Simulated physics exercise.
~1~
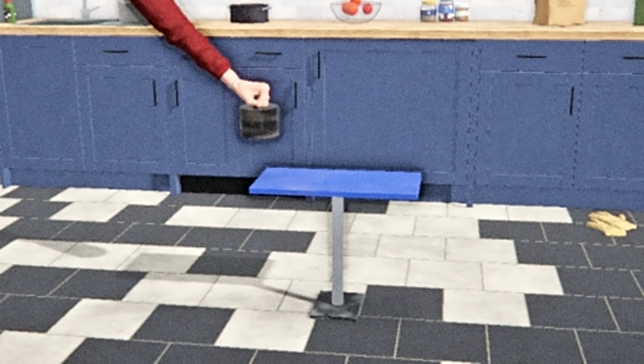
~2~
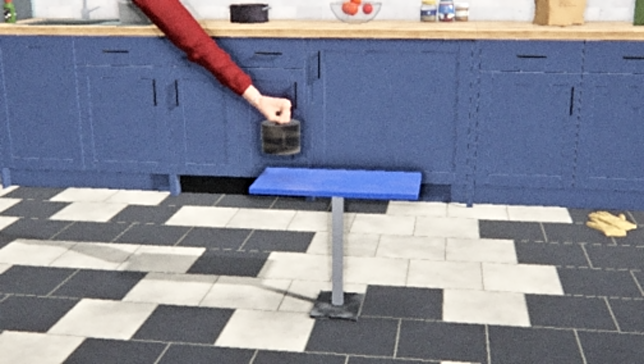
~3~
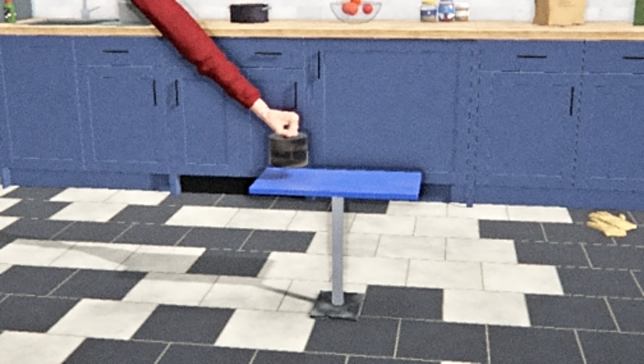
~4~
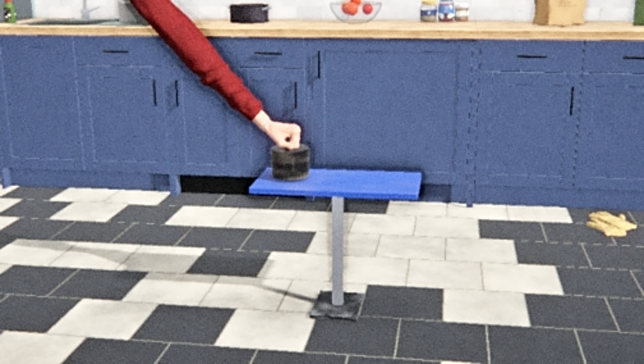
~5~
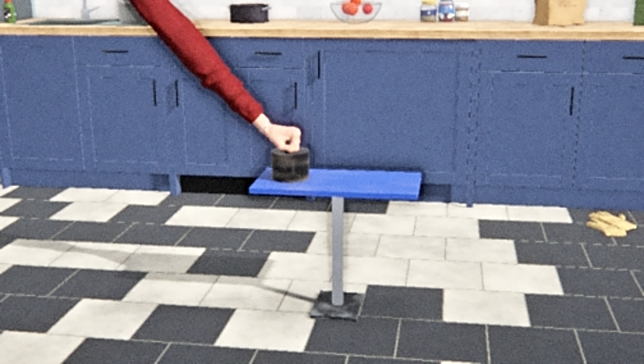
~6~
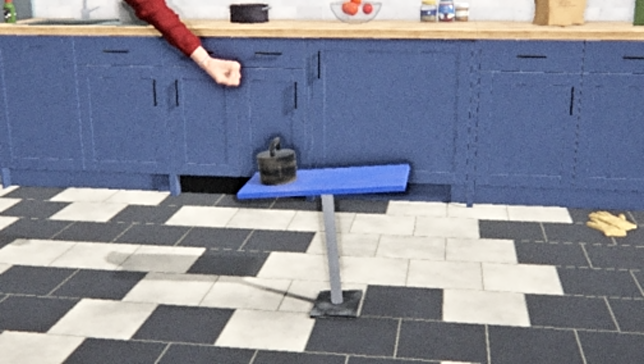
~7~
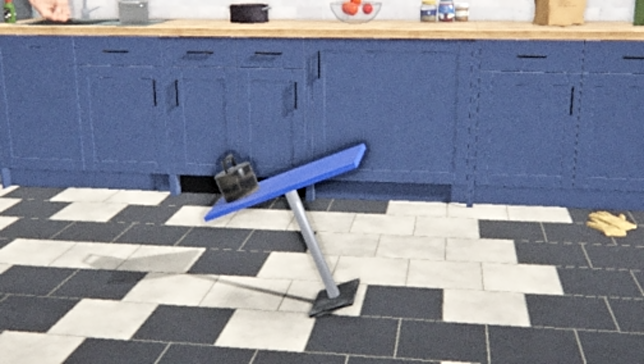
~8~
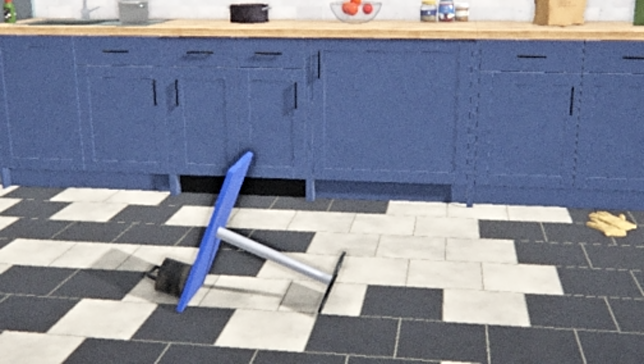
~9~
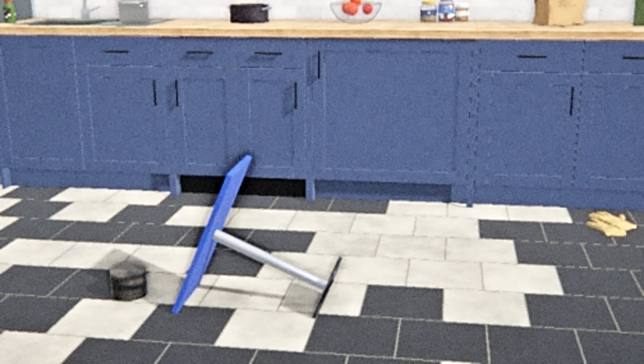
In a kitchen, a hand sets a dark object on a blue table, which topples left.
